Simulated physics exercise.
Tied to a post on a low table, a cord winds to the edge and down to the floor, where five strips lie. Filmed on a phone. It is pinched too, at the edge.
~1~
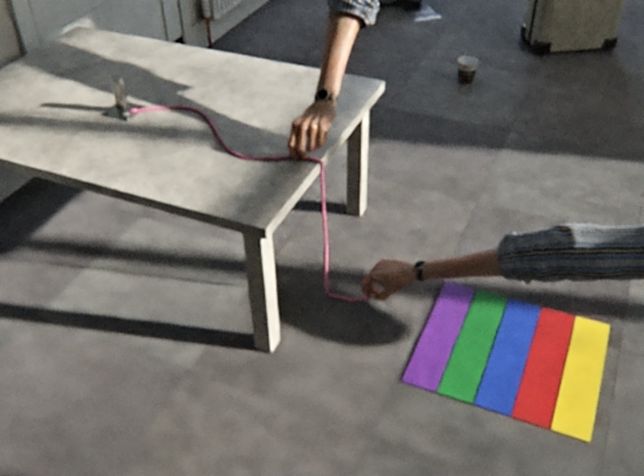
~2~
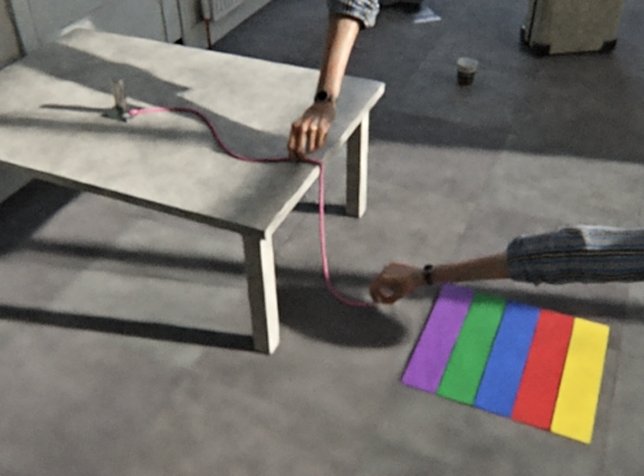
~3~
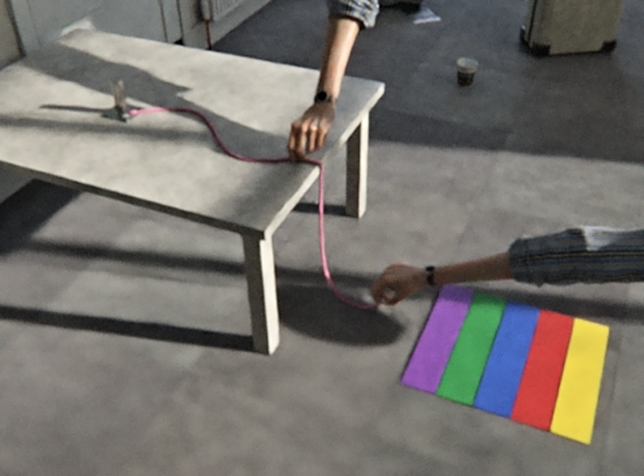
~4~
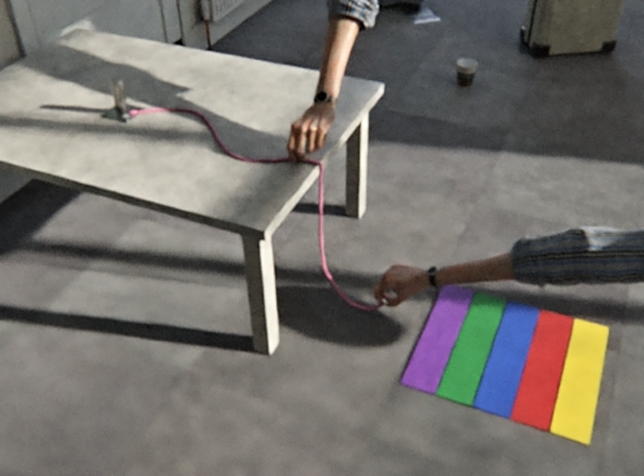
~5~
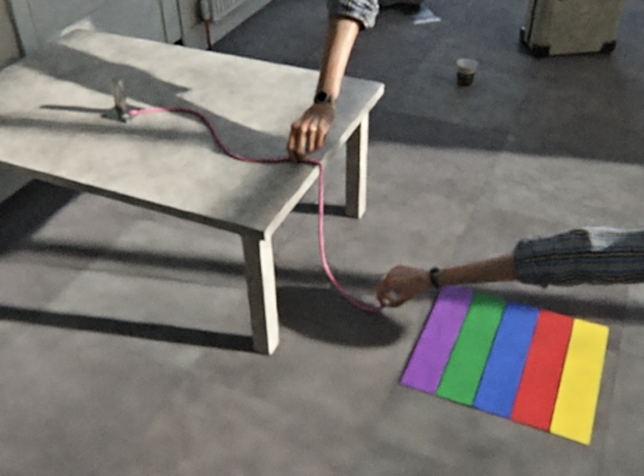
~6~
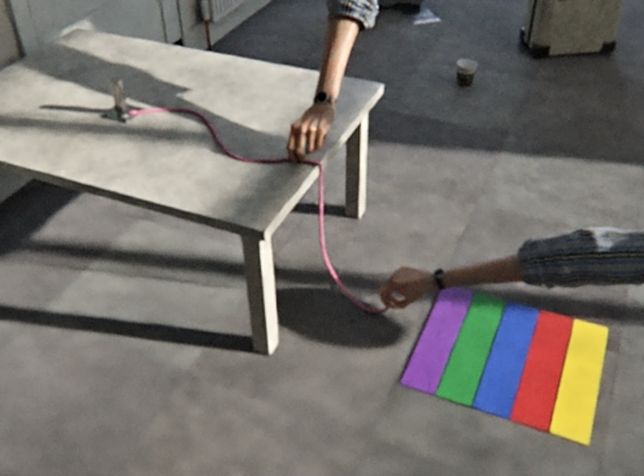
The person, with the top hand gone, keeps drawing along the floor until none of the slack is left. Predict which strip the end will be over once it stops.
I would say the blue strip.
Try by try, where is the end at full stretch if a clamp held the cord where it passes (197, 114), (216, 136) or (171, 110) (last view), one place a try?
Respectively (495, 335), (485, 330) and (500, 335).
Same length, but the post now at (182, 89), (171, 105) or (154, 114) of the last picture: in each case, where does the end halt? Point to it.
Approximate places, in that order: (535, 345), (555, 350), (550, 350).
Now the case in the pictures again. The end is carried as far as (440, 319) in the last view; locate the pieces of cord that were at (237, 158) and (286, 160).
One lands at (278, 149), the other at (318, 166).
Soon after, end near (440, 319); over purple.
After that, end near (484, 332); over green.
At the stop, end near (511, 340); over blue. It gets as far as the blue strip.
